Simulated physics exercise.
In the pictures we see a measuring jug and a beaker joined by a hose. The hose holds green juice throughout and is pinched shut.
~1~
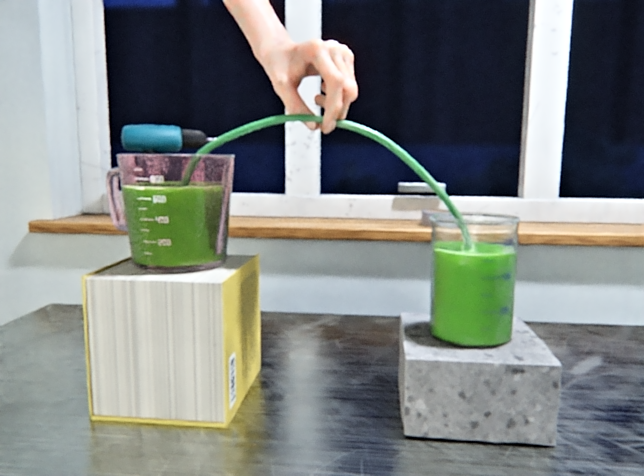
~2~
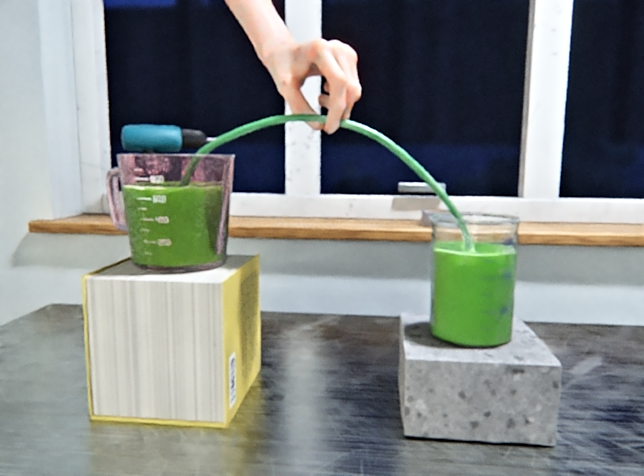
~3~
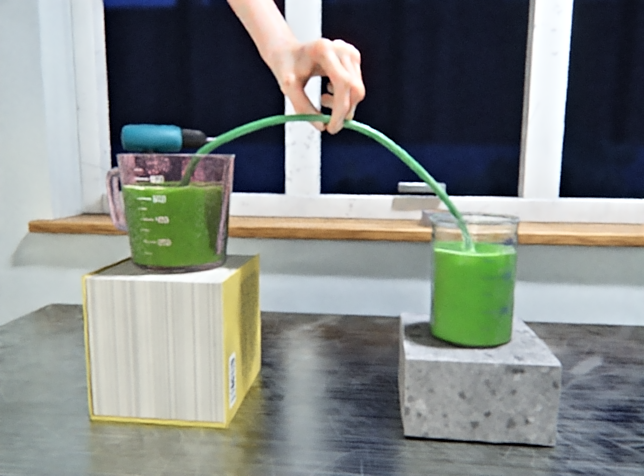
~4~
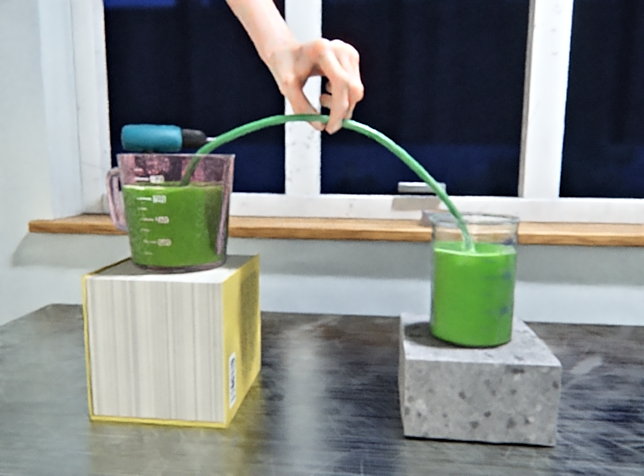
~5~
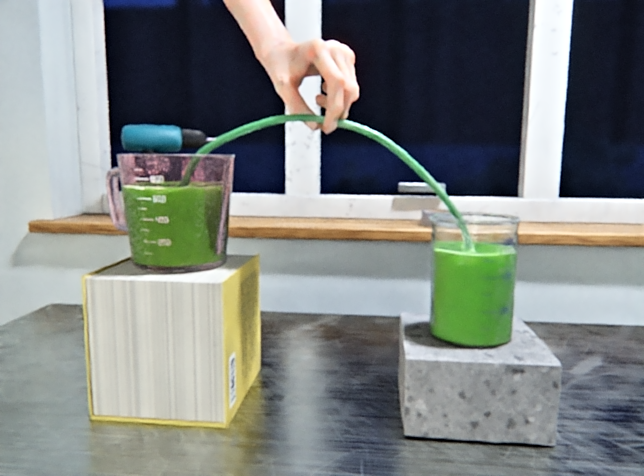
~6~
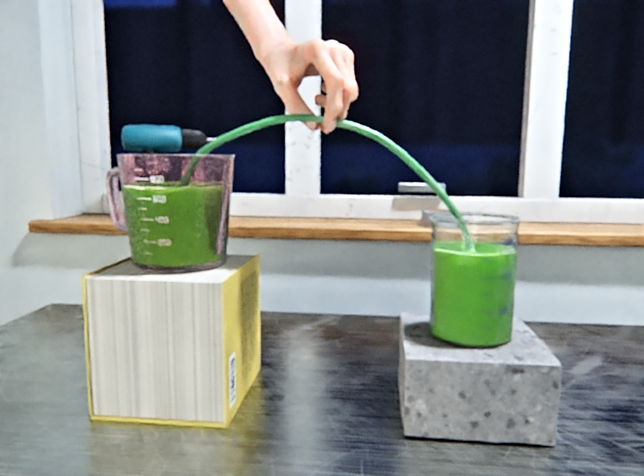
On a dark tabletop before a white-framed window with a wooden sill, seen from the front by a still camera, two vessels stand apart. At left a measuring jug of green juice sits on a thick book, a teal object behind it, and at right a beaker of green juice rests on a grey speckled brick. A hand pinches the arched green hose joining them, shifting very slightly, while both juice levels stay unchanged.
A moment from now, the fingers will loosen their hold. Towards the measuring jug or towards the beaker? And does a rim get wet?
Direction: Towards the right; receiver floods.
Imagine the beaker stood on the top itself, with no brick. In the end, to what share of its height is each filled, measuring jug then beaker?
10 % and 100 %.
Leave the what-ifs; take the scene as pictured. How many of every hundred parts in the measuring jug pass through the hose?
Worked out: 40 percent.
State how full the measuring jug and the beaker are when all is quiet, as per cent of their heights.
About 45 %, then 100 %.
A moment on, the measuring jug is about two thirds full; the beaker is nearly full.
Further on, the measuring jug is about half full; the beaker is full to the brim; a puddle lies under the lower one.
When it is over, the measuring jug is about half full; the beaker is full to the brim; a puddle lies under the lower one; the two surfaces are level.
